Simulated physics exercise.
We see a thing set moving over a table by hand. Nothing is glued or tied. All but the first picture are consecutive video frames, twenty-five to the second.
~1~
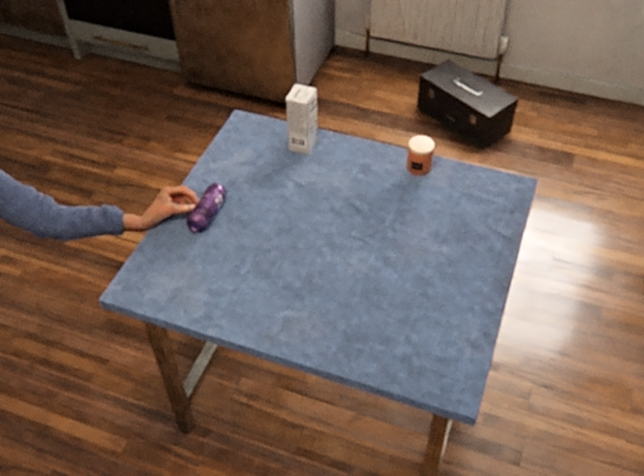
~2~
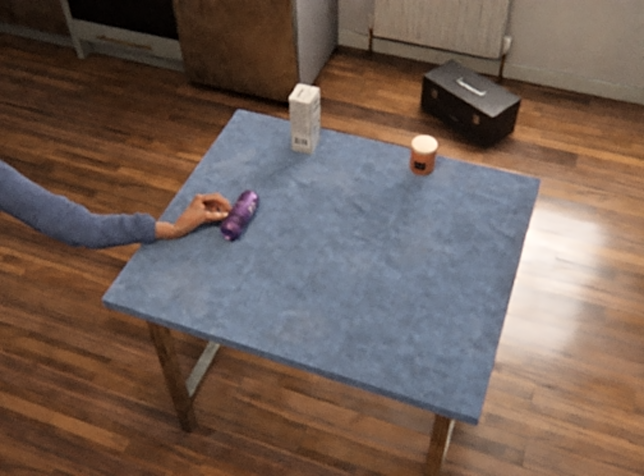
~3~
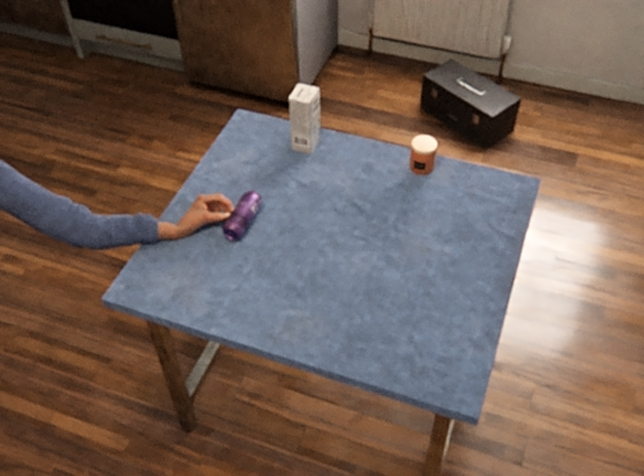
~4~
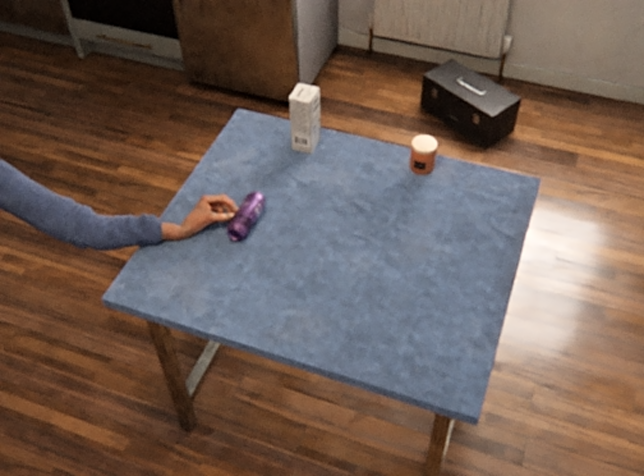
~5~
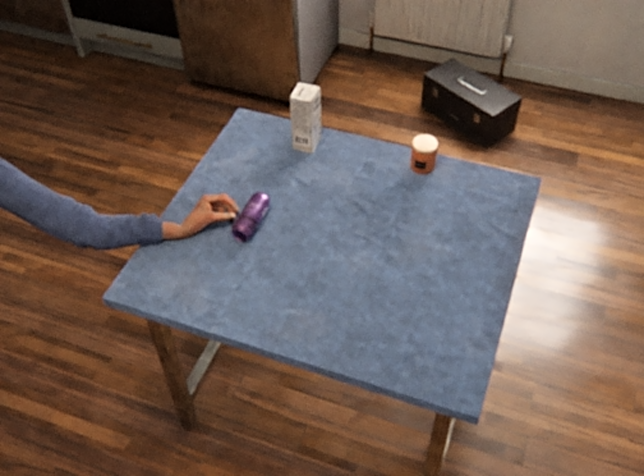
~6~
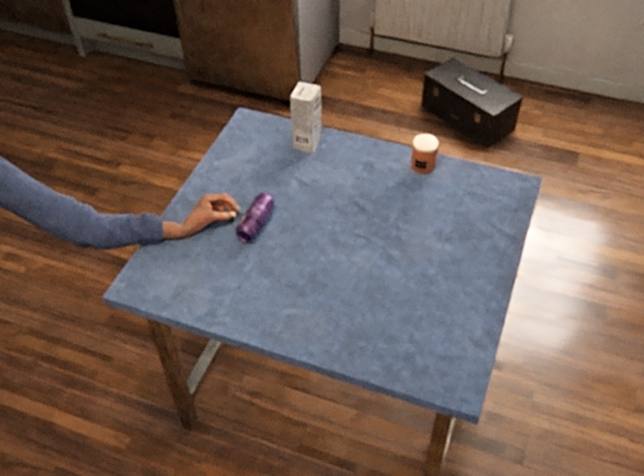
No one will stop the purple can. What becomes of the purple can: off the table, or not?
The purple can remains on top.
Then, 0.10 s later than the last frame, purple can moved about its own width near (264, 220).
Then, 0.30 s later than the last frame, purple can moved well along near (279, 224).
Then, 0.50 s later than the last frame, purple can moved well along near (288, 226).
When it is over, moved from the start, purple can. End places, in pixels of the last picture, purple can near (292, 227).
